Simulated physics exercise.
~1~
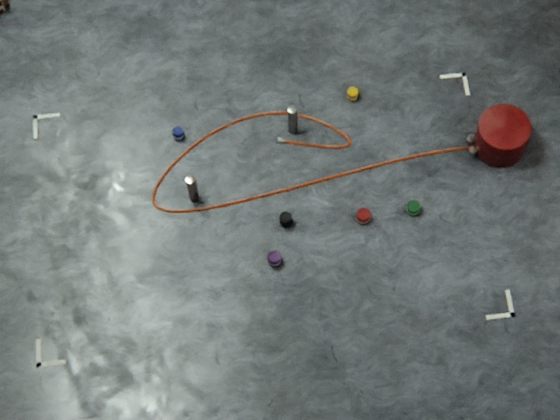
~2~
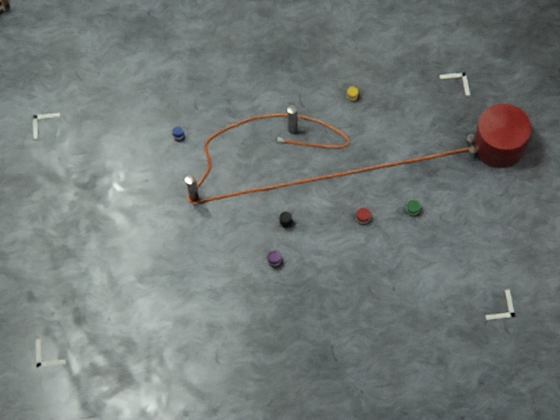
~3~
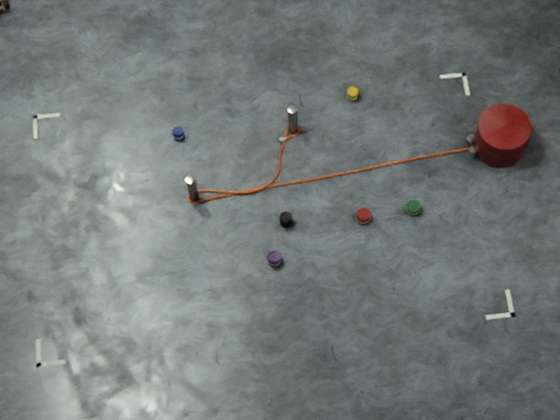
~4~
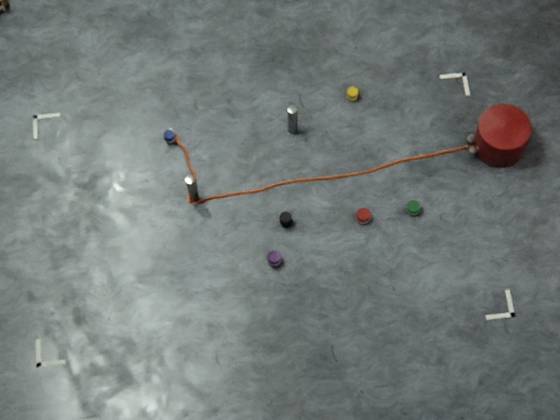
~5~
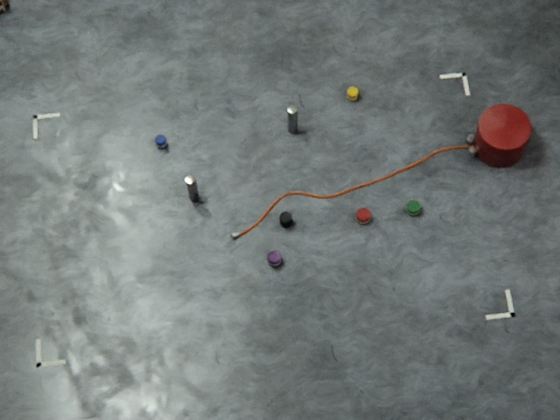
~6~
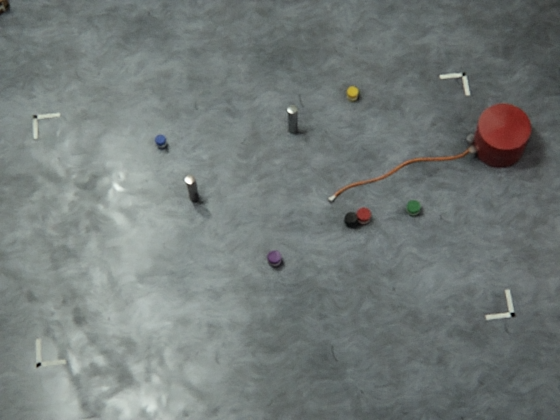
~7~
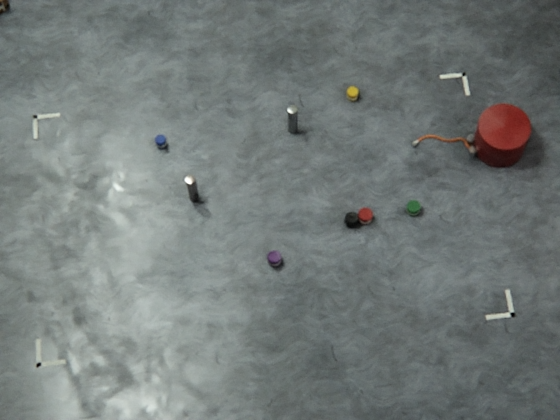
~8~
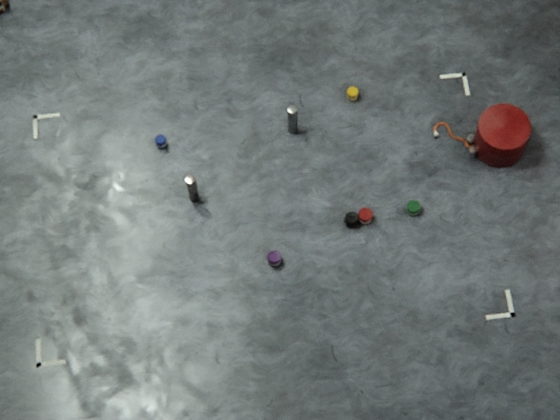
At first, an orange lead runs from a red machine at the right, loops widely around two steel posts, and lies among six small coloured objects on a grey floor. The lead draws in toward the machine, tightening against the lower left post and then slipping clear of the upper one. Its free end swings out by the blue canister, which shifts slightly left. The end then comes away from the remaining post, and the black tub slides right to rest beside the red canister. Finally the lead shortens to a small curl at the machine, while the other canisters stay in place.
